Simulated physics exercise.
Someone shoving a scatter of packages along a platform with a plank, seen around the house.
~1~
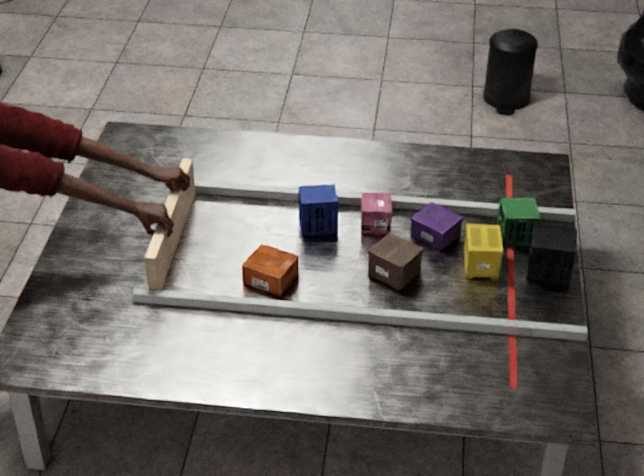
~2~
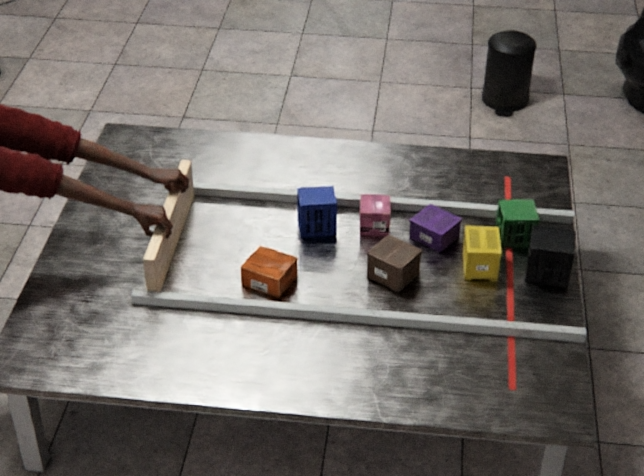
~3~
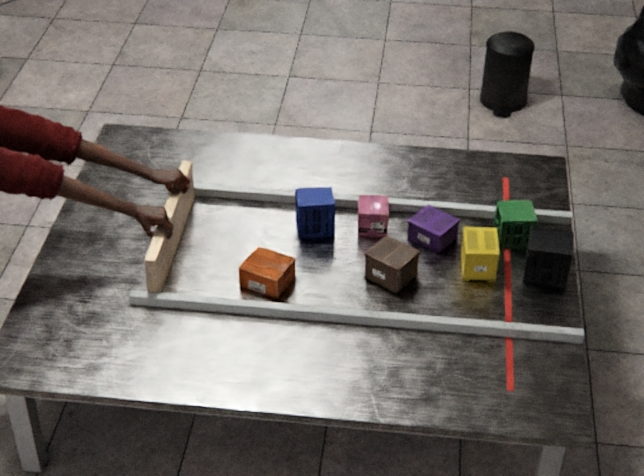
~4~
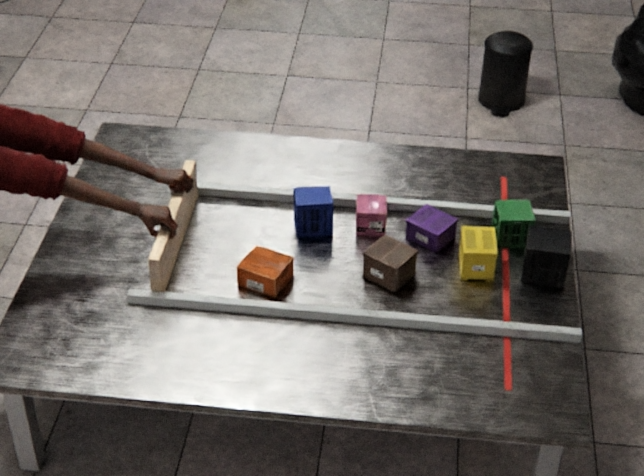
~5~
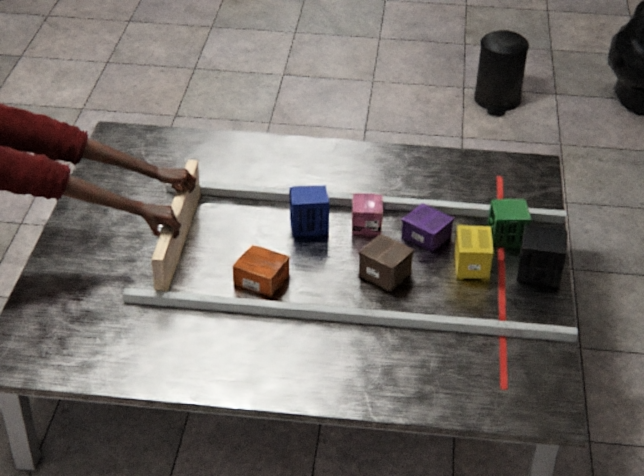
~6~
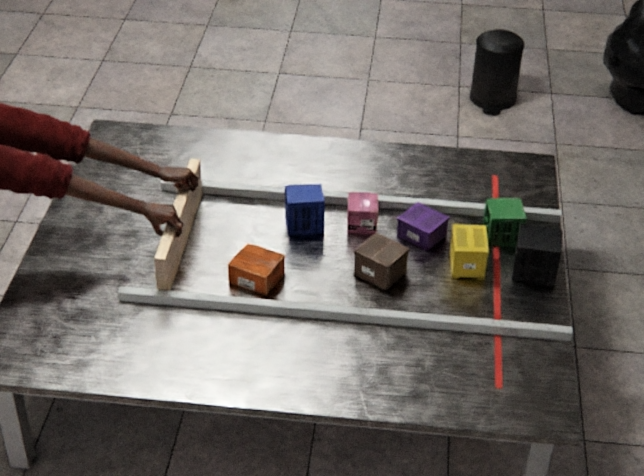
On a dark table over a tiled floor, two red-sleeved arms slid a wooden plank slightly right between two pale rails, while the eight scattered colored boxes, some near a red line, stayed still.
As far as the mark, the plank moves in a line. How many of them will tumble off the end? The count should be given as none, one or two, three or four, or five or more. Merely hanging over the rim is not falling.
Final count: Three or four.
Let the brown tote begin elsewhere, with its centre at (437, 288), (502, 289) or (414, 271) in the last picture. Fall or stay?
Results in order: Not lost; not lost; not lost.
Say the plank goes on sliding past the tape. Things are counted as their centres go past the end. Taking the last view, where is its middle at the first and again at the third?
Roughly (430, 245) and then roughly (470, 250).
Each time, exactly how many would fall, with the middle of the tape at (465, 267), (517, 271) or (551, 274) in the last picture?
In that order 2, 6 and 8.
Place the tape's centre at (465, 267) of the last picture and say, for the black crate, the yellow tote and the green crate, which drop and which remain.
Well, the black crate leaves the top, the yellow tote hangs in there, and the green crate leaves the top.
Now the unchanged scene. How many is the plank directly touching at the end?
At rest, 2 are in contact.
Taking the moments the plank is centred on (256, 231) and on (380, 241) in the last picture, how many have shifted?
I count 1 first and 7 after.
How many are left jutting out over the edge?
It totals 2.
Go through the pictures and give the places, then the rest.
In the first frame, black crate (552, 255); green crate (518, 222); yellow tote (483, 252); plank (172, 224); tape (511, 270).
In the second frame, green crate (517, 223); purple tote (435, 229).
In the third frame, yellow tote (479, 254); plank (171, 226).
In the fourth frame, black crate (546, 257); brown tote (390, 264).
In the fifth frame, green crate (509, 223); blue crate (309, 211).
In the sixth frame, black crate (537, 255); green crate (504, 222); yellow tote (469, 252); plank (180, 224); tape (497, 270).
Early on, none off yet; black crate at rest near (537, 255); green crate at rest near (504, 222); yellow tote at rest near (469, 252).
A while later, none off yet; black crate at rest near (537, 255); green crate travelled a little near (517, 221); yellow tote travelled a little near (493, 256).
Finally, the number that fall off is three or four; lost, purple tote, yellow tote, green crate and black crate.
